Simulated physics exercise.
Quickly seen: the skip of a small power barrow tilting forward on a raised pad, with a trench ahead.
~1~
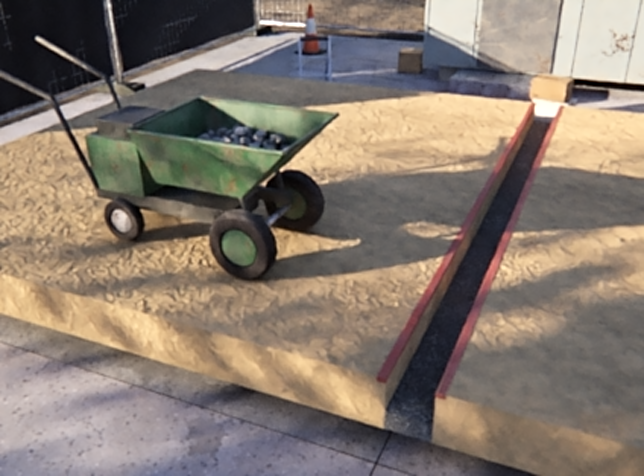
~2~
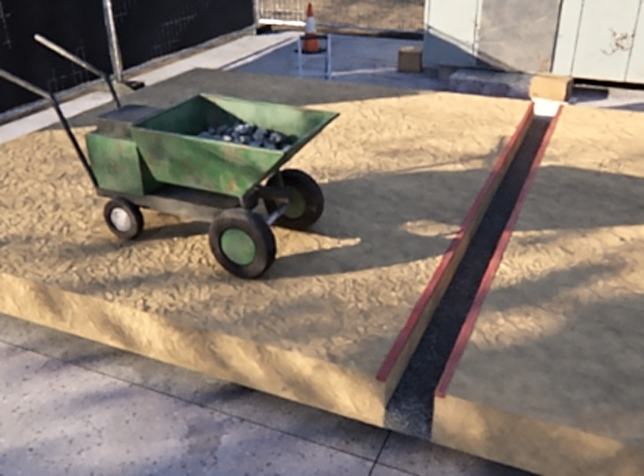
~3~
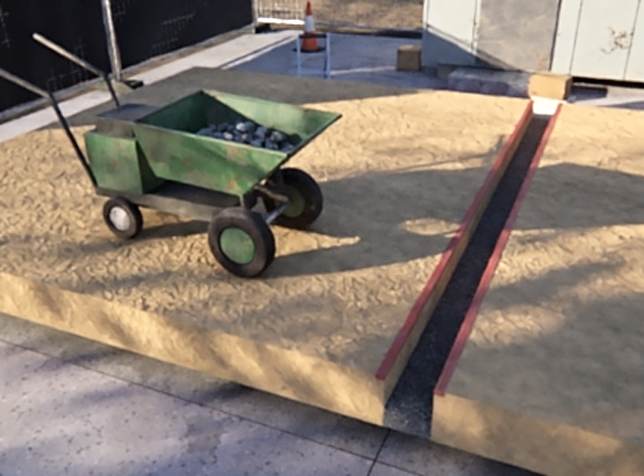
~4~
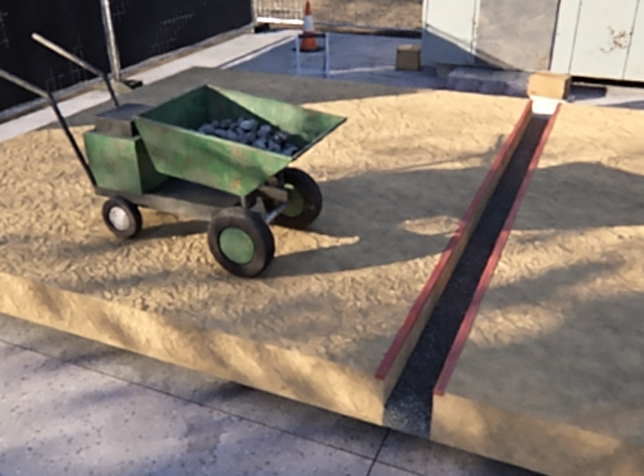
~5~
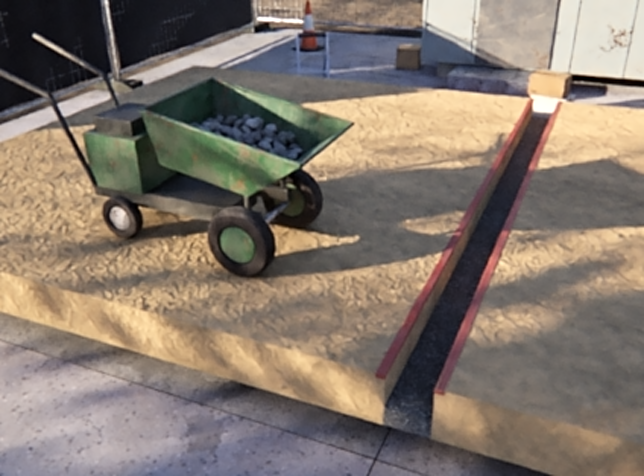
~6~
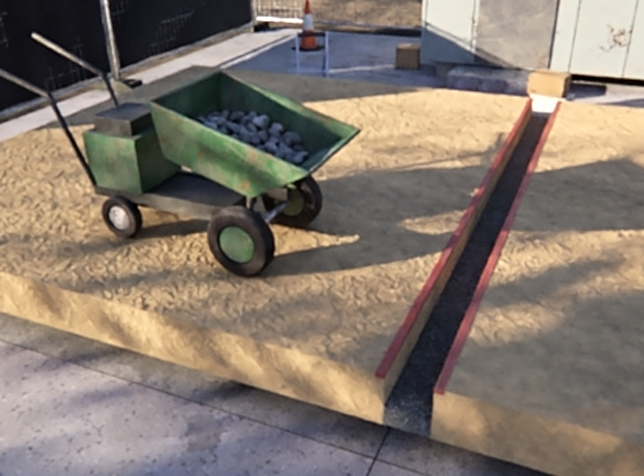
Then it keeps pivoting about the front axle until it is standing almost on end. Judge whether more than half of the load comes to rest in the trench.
Lesser share.
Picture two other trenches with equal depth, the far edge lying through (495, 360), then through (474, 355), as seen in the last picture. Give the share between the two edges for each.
In order: Near 20, then 20 percent.
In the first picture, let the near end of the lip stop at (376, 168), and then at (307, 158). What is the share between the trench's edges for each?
Well, you'd get roughly 50 per cent from the first place and roughly 50 per cent from the second.
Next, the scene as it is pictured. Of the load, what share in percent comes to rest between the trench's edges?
It comes to around 25 percent.
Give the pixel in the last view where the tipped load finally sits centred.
I'd mark it at roughly (413, 276).
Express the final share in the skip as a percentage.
30 %, about.
Soon, skip tipped steeply; all in the skip.
A while on, skip tipped right over; about half in the skip; about half short of the trench; a stray few in or heaped over the trench.
Towards the end, skip tipped right over; about a quarter in the skip; about half short of the trench; about a quarter in or heaped over the trench.
Finally, skip tipped right over; about a quarter in the skip; about half short of the trench; about a quarter in or heaped over the trench; none beyond it.
